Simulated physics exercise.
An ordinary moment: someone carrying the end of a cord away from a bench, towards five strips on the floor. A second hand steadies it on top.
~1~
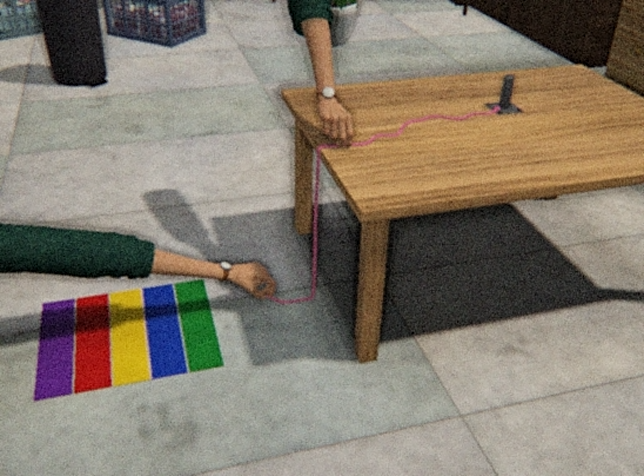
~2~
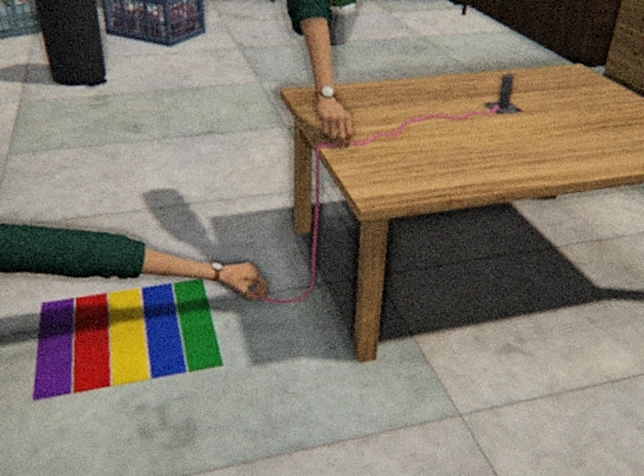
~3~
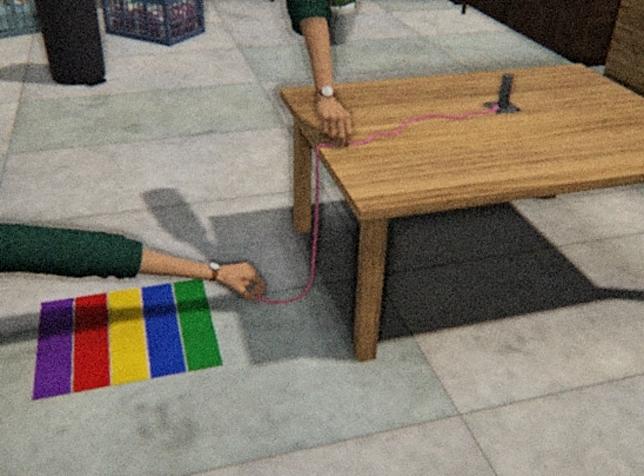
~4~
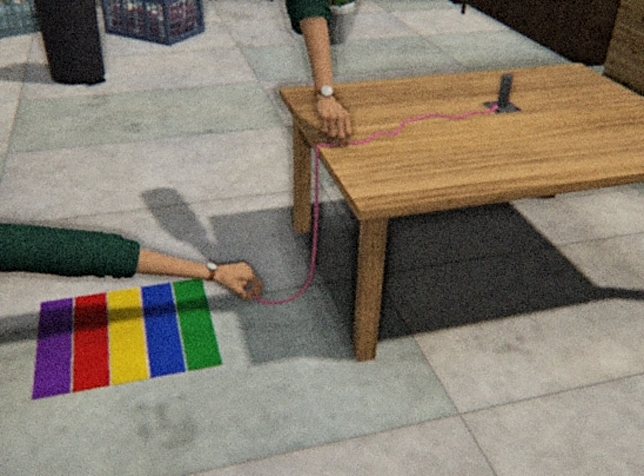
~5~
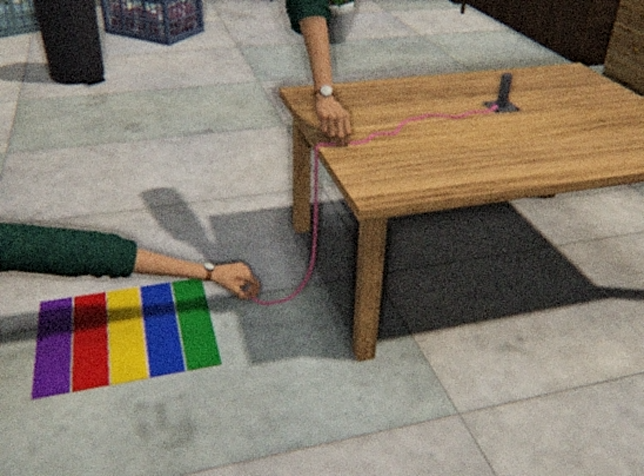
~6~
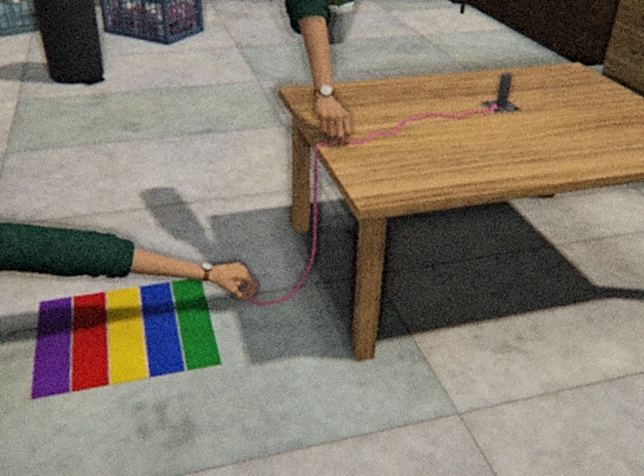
On a tiled floor beside a wooden table, one hand drew the end of a pink cord slightly left near five coloured strips, while another hand stayed on the cord at the table's edge.
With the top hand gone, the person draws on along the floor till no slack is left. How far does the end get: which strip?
The end stops over the yellow strip.
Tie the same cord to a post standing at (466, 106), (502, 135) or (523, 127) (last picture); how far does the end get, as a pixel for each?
In that order: (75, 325), (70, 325) and (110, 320).
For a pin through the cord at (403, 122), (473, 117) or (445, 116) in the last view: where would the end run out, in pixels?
In that order: (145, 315), (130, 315) and (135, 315).
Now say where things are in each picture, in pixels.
In the first frame, end (267, 296); green (203, 351); blue (167, 358); yellow (131, 364); red (93, 371); purple (54, 378).
In the second frame, end (258, 296); cord through (477, 113) (416, 121) (373, 138) (318, 158) (316, 227) (312, 284).
In the third frame, end (256, 296).
In the fourth frame, end (253, 296); cord through (476, 113) (415, 120) (372, 137) (317, 158) (316, 226) (307, 283).
In the fifth frame, end (250, 296).
In the sixth frame, end (248, 296); cord through (476, 112) (414, 119) (371, 136) (316, 157) (315, 225) (301, 282).
Early on, end near (188, 306); over green.
Midway, end near (147, 313); over blue.
At the end of the slack, end near (122, 316); over yellow. It gets as far as the yellow strip.
